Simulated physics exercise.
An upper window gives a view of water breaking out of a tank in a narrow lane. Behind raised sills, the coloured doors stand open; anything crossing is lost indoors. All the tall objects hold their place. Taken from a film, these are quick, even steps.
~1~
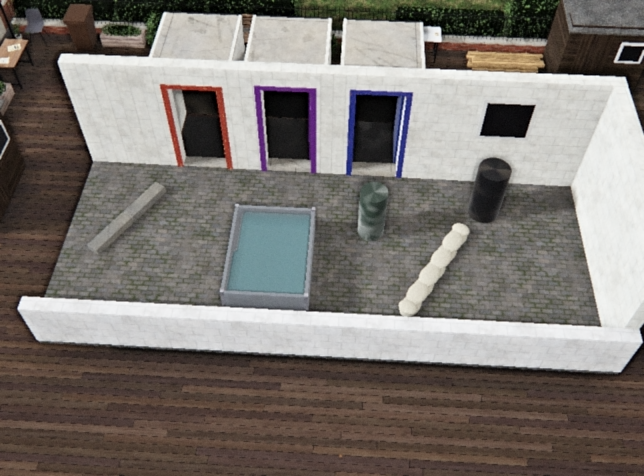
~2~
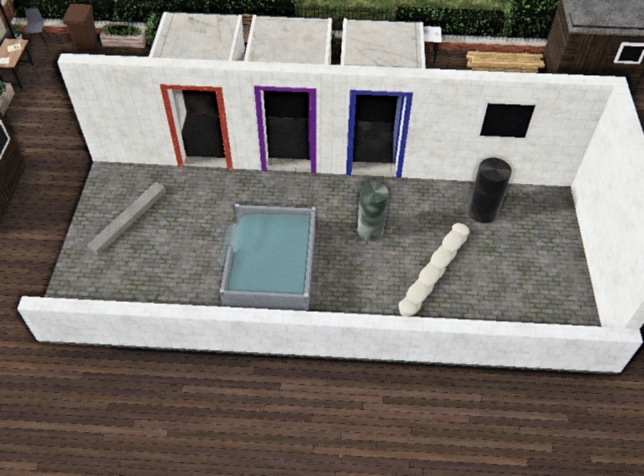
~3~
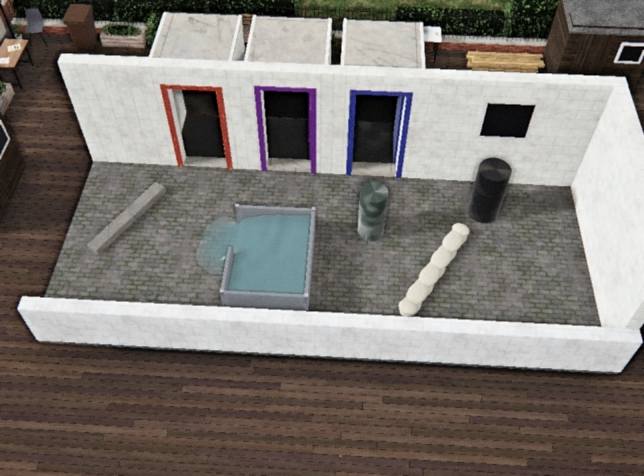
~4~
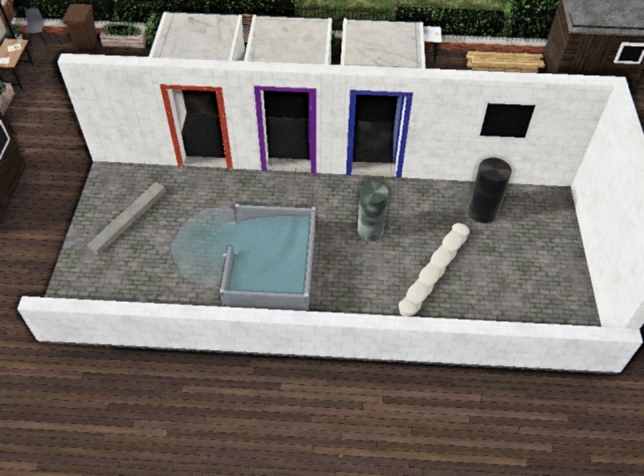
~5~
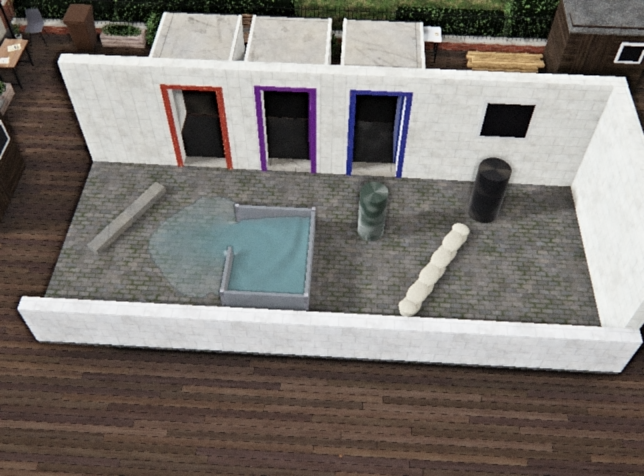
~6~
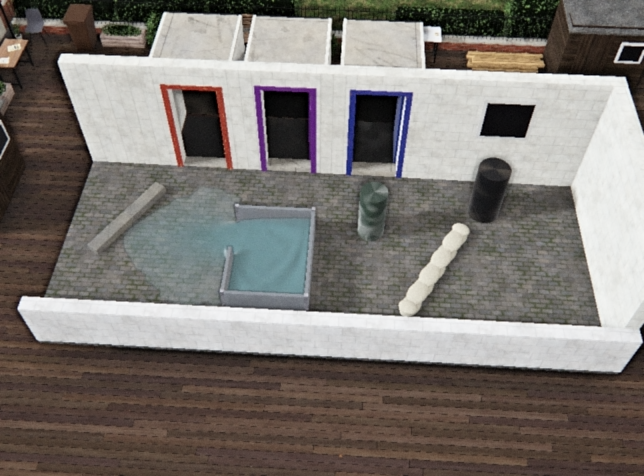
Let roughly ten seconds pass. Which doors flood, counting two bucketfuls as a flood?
Outcome: Red door: Overshoots, blue door: Does not overshoot, purple door: Does not overshoot.
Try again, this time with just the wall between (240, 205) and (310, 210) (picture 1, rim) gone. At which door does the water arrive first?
The purple-painted one, I'd guess.
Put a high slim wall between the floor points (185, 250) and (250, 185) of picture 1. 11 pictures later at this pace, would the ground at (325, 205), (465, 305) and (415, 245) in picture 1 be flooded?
Reading them off in sequence: Swamped, spared, spared.
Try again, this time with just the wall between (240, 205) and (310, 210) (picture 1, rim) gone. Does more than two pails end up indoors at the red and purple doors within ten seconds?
I'd say the red door ends up above, and the purple door ends up above.
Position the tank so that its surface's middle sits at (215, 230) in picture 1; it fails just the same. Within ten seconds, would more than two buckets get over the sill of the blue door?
I'd say the blue door never reaches the line.
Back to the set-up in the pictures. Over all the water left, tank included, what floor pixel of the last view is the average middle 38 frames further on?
Roughly (207, 254) in the last picture.
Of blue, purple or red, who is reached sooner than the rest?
Result: The one in red.
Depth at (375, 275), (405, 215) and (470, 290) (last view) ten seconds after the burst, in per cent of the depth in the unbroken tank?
Roughly 2 per cent, 2 per cent and 0 per cent.
A moment on, water covers 20 % of the floor; the red door wet at the sill, nothing in, the blue door not reached, the purple door not reached.
Next, water covers 30 % of the floor; the red door under two buckets in, the blue door not reached, the purple door not reached.
Then, water covers 30 % of the floor; the red door over two buckets in, the blue door not reached, the purple door not reached.
Later, water covers 40 % of the floor; the red door over two buckets in, the blue door not reached, the purple door wet at the sill, nothing in.
In the end, water covers 50 % of the floor; the red door far over two buckets in, the blue door wet at the sill, nothing in, the purple door wet at the sill, nothing in.
